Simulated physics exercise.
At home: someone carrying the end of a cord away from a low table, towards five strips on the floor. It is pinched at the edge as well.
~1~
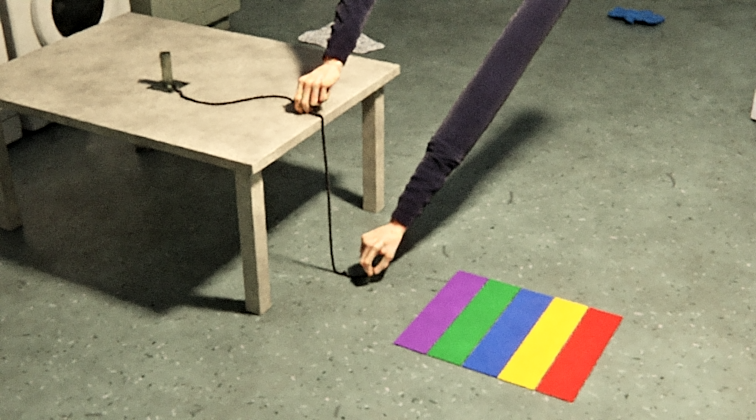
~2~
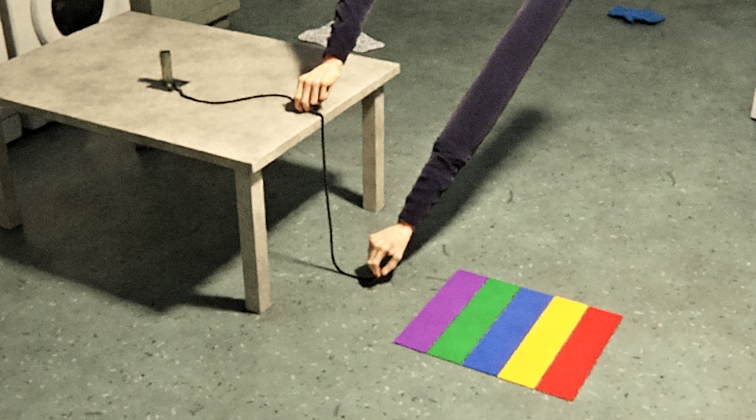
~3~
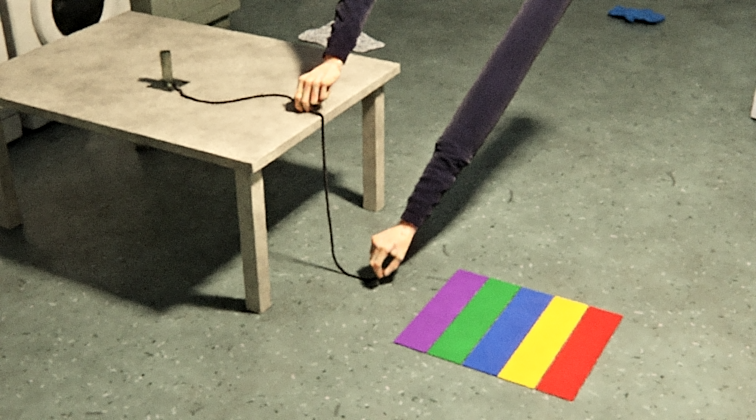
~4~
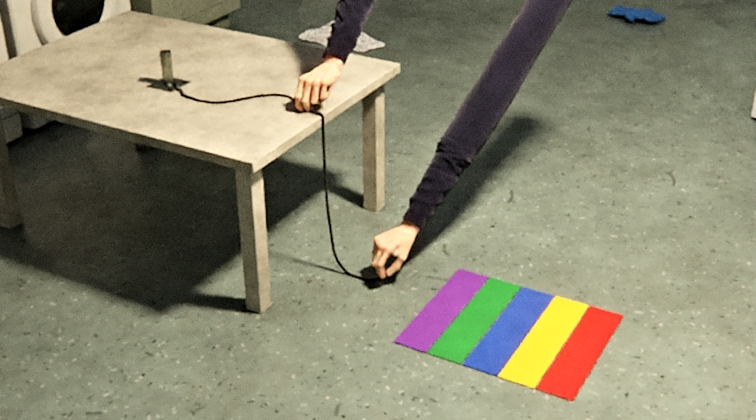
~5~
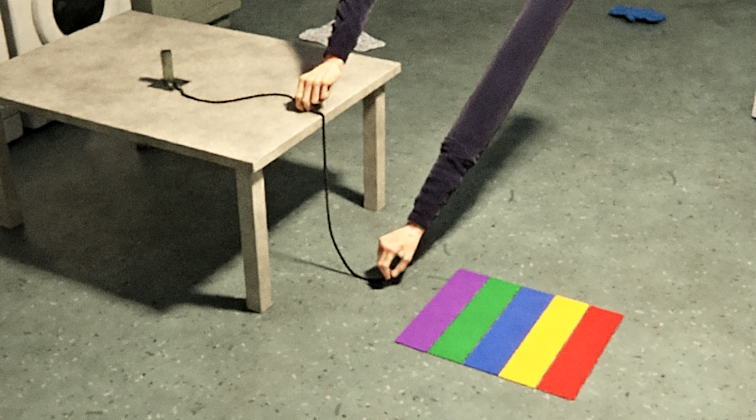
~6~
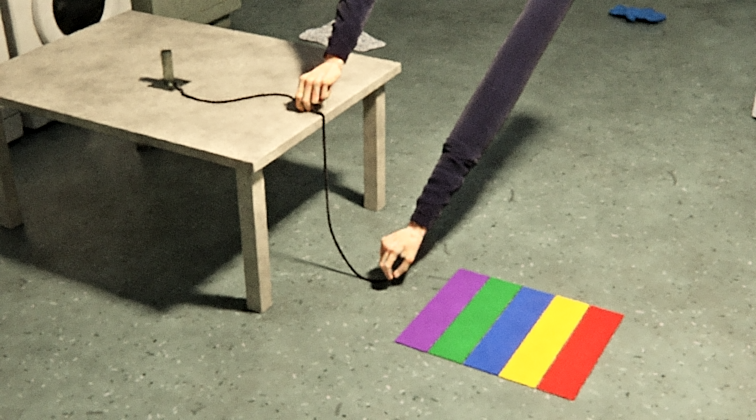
At first, one hand pins a black cord at the edge of a low table while another holds its end near the floor, left of five coloured strips. The lower hand then inches right, drawing the end slightly closer to the purple strip, and the hanging cord bows a little more.
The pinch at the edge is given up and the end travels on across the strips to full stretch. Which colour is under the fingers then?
The end stops over the blue strip.
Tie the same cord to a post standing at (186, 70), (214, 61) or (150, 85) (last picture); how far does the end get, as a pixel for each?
The places are (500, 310), (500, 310) and (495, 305).
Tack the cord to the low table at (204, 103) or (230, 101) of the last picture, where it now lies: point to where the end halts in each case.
In that order: (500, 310) and (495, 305).
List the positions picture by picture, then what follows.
End (373, 272); purple (421, 334); green (455, 345); blue (490, 356); yellow (527, 368); red (564, 380), in the first picture.
End (381, 273); cord through (182, 96) (240, 100) (297, 103) (323, 142) (328, 204) (334, 263), in the second picture.
End (383, 274), in the third picture.
End (385, 274); cord through (182, 95) (240, 100) (298, 102) (324, 142) (327, 204) (339, 263), in the fourth picture.
End (390, 275), in the fifth picture.
End (393, 276); cord through (183, 95) (241, 99) (298, 102) (324, 141) (328, 203) (347, 262), in the sixth picture.
Early on, end near (447, 292); over purple.
Midway, end near (490, 305); over green.
At the end of the slack, end near (514, 312); over blue. It gets as far as the blue strip.
